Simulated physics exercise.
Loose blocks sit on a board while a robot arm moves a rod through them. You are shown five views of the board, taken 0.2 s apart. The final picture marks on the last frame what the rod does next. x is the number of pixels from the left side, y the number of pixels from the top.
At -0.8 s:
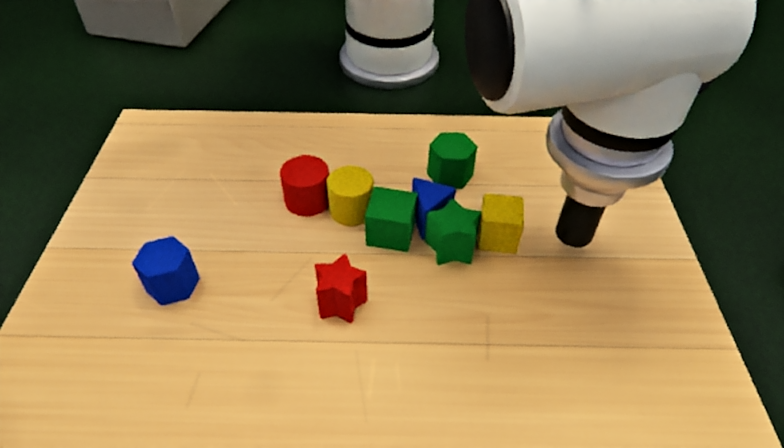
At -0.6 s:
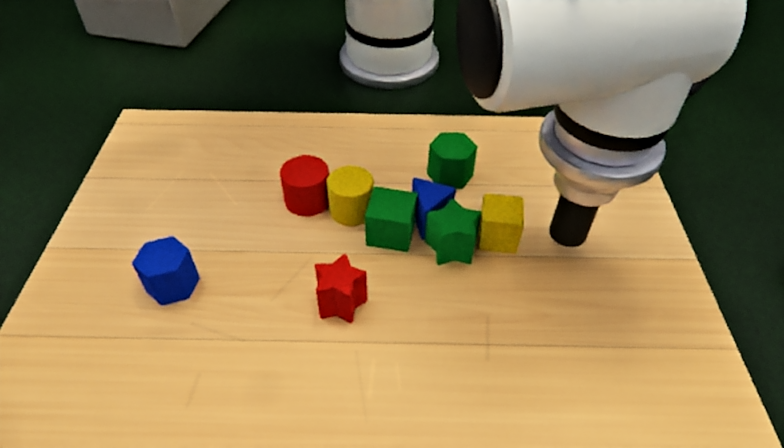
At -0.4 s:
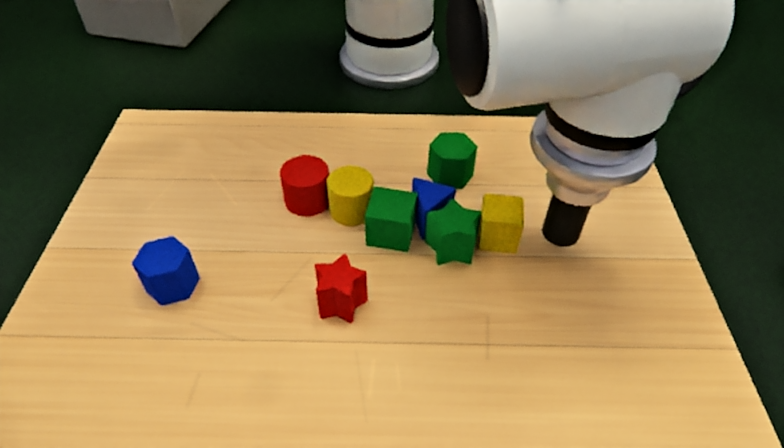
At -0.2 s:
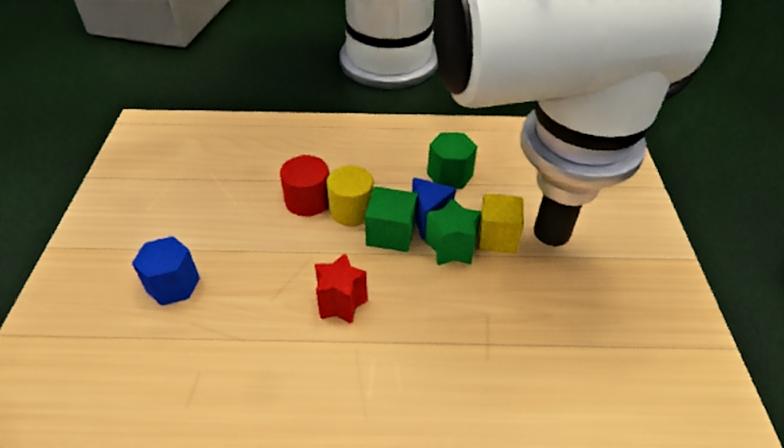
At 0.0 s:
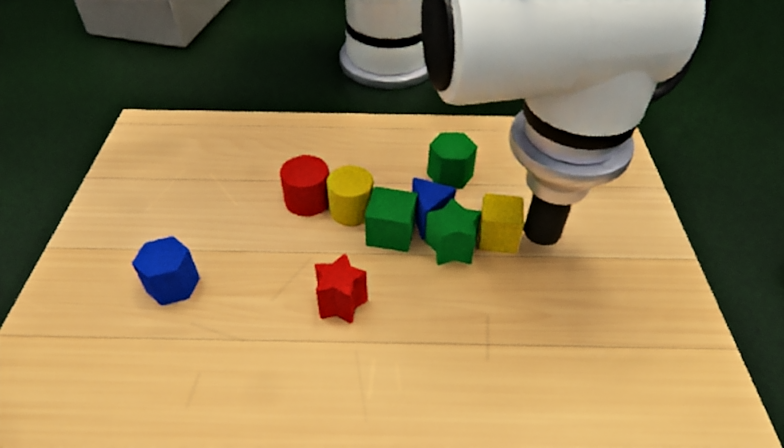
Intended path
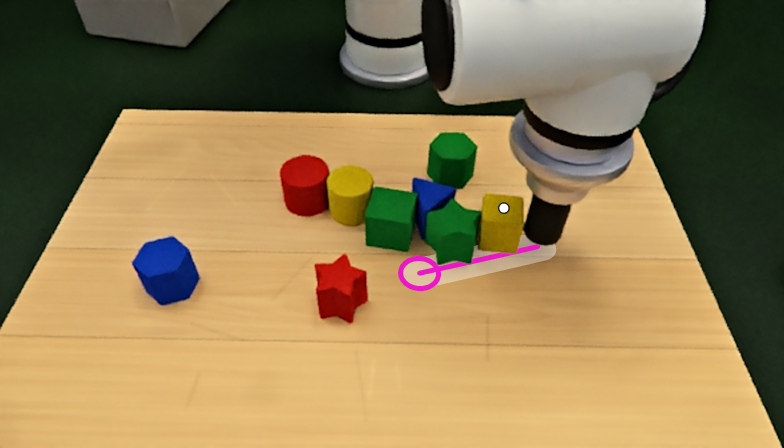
A white robot arm slid its black rod slowly left across a wooden board, closing in on a yellow square block at the end of a cluster of colourful blocks, which all stayed still.
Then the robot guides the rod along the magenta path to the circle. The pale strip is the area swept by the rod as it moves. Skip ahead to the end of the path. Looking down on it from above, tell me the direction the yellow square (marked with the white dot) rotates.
It twists with the clock when seen from above.
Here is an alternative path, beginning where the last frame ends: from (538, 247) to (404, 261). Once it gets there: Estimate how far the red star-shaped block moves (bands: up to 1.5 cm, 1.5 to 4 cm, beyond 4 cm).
Once the path is done, the red star-shaped block lies within 1.5 cm of its present place.
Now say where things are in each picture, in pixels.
In the first frame, rod's lower end (574, 234); red cylinder (304, 170); red star-shaped block (339, 274); yellow cylinder (350, 180); green square (391, 204); blue triangular block (432, 192); green star-shaped block (456, 218); yellow square (504, 208).
In the second frame, rod (568, 234); blocks still.
In the third frame, rod (560, 233); blocks still.
In the fourth frame, rod (552, 233); blocks still.
In the fifth frame, rod (542, 232); red cylinder (304, 170); red star-shaped block (339, 274); yellow cylinder (350, 180); green square (391, 204); blue triangular block (432, 192); green star-shaped block (456, 218); yellow square (504, 208).
Drawn move, in a line from (538, 247) to (420, 273); the dot is on the yellow square.
On the path given first. One third of the way, rod (502, 241); red cylinder (301, 169); yellow cylinder (346, 179); green square (382, 205); blue triangular block (424, 185), turned 20° clockwise; green star-shaped block (426, 220), turned 30° anticlockwise; yellow square (470, 210), turned 30° clockwise.
Two thirds of the way, rod (461, 250); red cylinder (297, 168); yellow cylinder (342, 177); green square (370, 205), turned 20° clockwise; blue triangular block (424, 185), turned 20° clockwise; green star-shaped block (418, 221), turned 45° anticlockwise; yellow square (454, 204), turned 55° clockwise.
At the end, rod (421, 259); red cylinder (288, 164); red star-shaped block still; yellow cylinder (334, 172); green square (360, 199), turned 20° clockwise; blue triangular block (424, 185), turned 20° clockwise; green star-shaped block (400, 219), turned 30° anticlockwise; yellow square (454, 204), turned 55° clockwise.
